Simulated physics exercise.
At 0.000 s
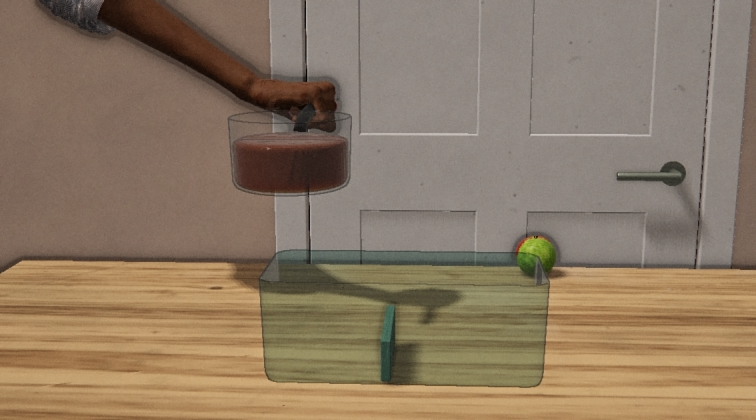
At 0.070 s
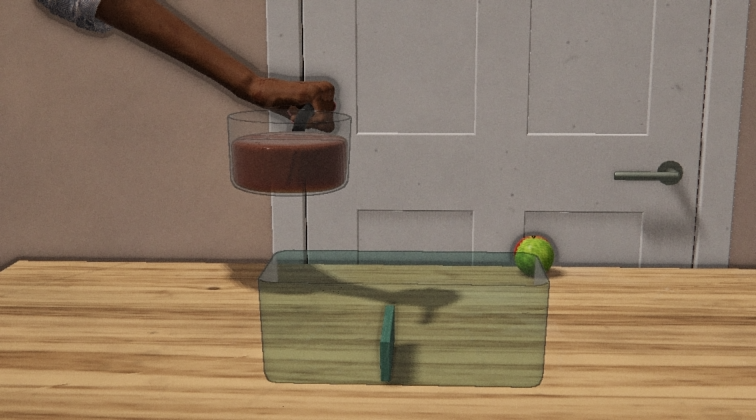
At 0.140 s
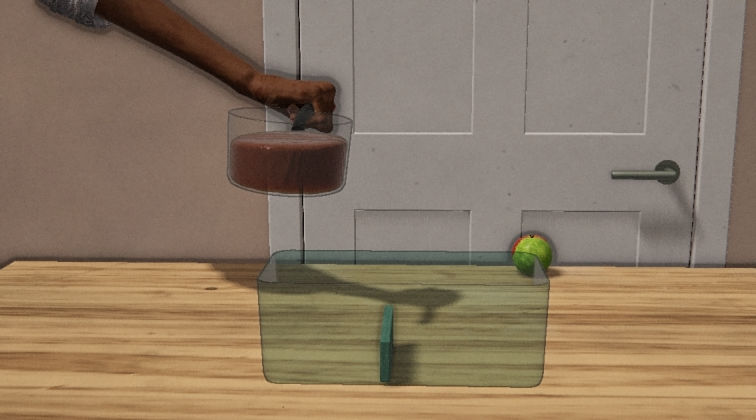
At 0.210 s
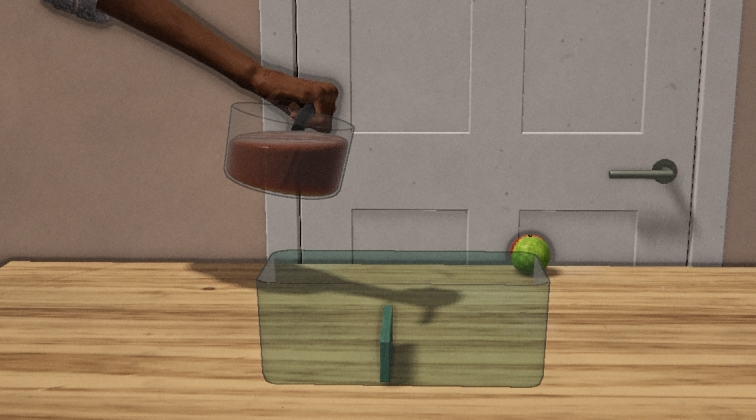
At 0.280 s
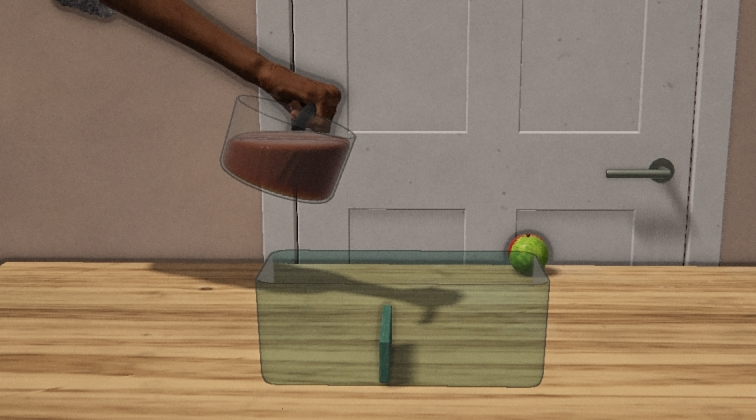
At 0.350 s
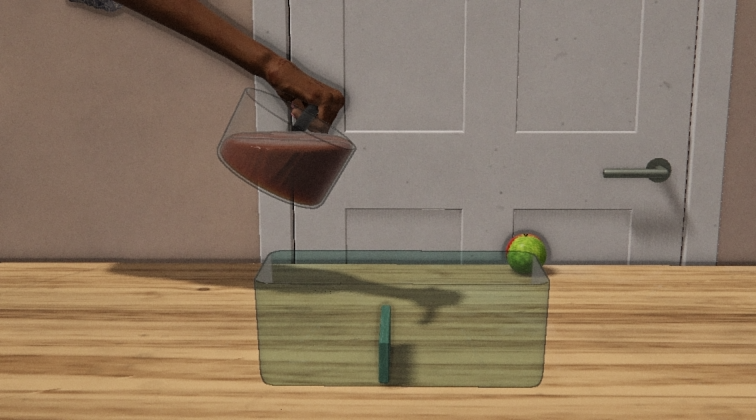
Clear saucepan of reddish-brown tea slowly tilting rightward in a person's hand above an empty, divided greenish basin on a wooden worktop.
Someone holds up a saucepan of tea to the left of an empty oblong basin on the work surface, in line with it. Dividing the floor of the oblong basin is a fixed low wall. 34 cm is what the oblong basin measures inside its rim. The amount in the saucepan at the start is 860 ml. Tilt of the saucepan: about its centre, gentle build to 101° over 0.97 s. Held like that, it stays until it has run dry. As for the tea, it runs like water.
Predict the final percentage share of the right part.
Right part: About 68 %.
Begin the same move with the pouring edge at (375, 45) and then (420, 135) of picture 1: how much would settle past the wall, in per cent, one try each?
It comes to 90 per cent, and then 95 per cent.
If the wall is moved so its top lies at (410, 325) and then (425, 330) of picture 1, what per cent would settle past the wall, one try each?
Respectively 45 and 15 %.
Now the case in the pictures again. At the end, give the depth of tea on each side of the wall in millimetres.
About 14 mm left, about 22 mm right.
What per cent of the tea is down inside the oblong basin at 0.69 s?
Estimate - around 18 in a hundred parts.
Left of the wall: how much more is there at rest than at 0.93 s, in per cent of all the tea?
18 %.
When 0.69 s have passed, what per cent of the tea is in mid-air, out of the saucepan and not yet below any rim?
About 34 per cent.
After 0.69 s the tilt is 81° and 47 per cent is still to pour, 1 is left of the wall and 18 right of it.
After 0.93 s the tilt is 101° and 12 per cent is still to pour, 13 is left of the wall and 65 right of it.
After 1.19 s the tilt is 101° and 2 per cent is still to pour, 28 is left of the wall and 68 right of it.
After 1.47 s the tilt is 101° and 0 per cent is still to pour, 32 is left of the wall and 68 right of it.
In the end 32 per cent lies left of the wall, 68 right of it and 0 outside.
